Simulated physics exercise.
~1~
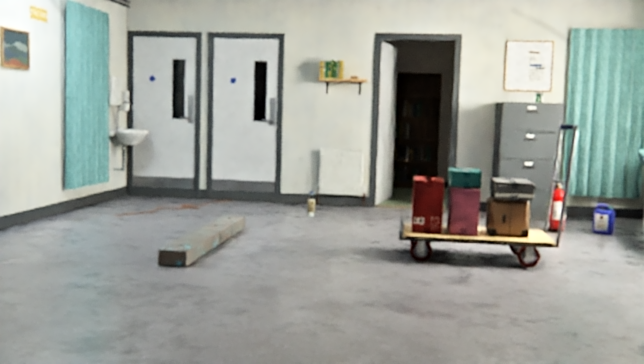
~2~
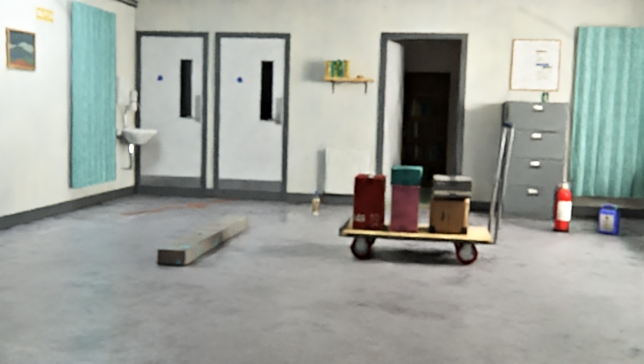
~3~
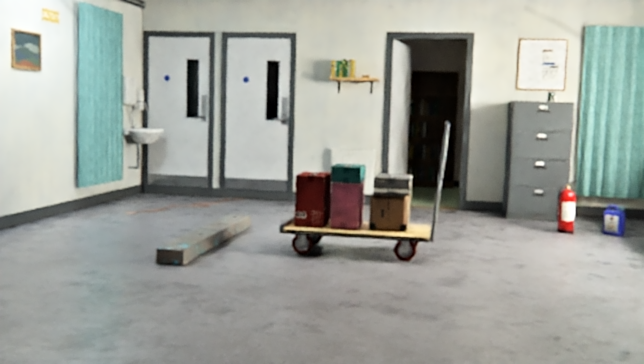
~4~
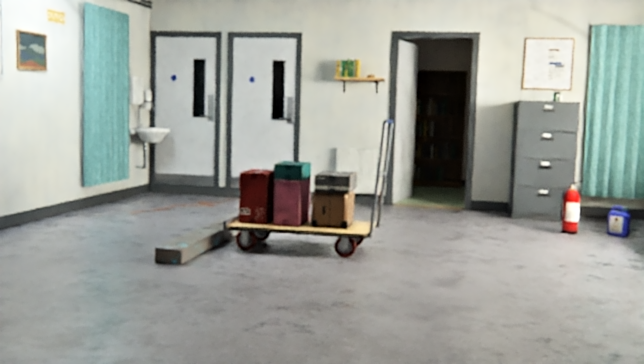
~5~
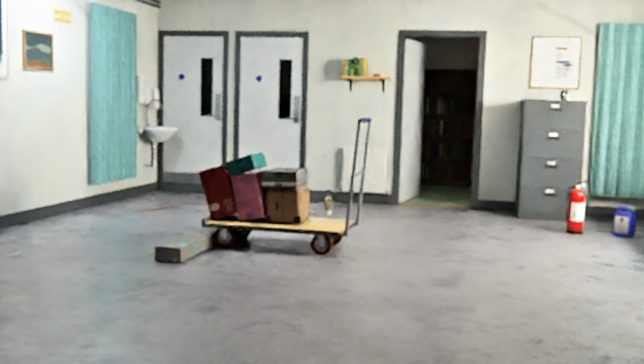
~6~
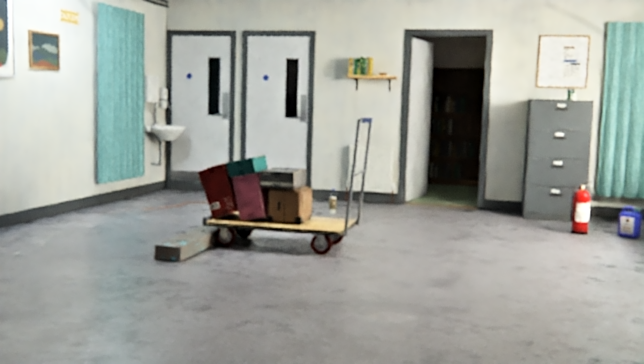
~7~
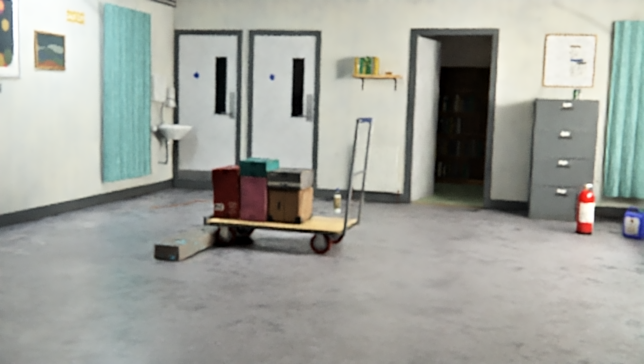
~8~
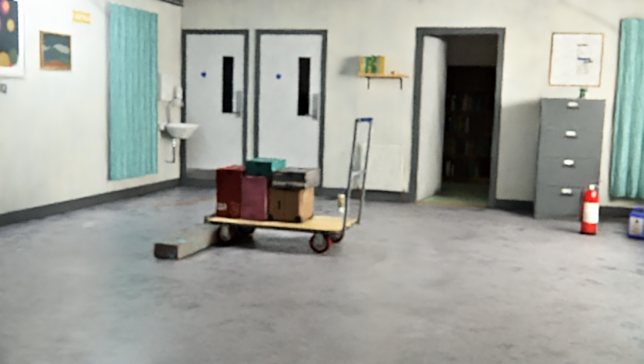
Flatbed trolley rolling left and stopping against a low step, its boxes tipping towards it, then settling back upright on the deck.
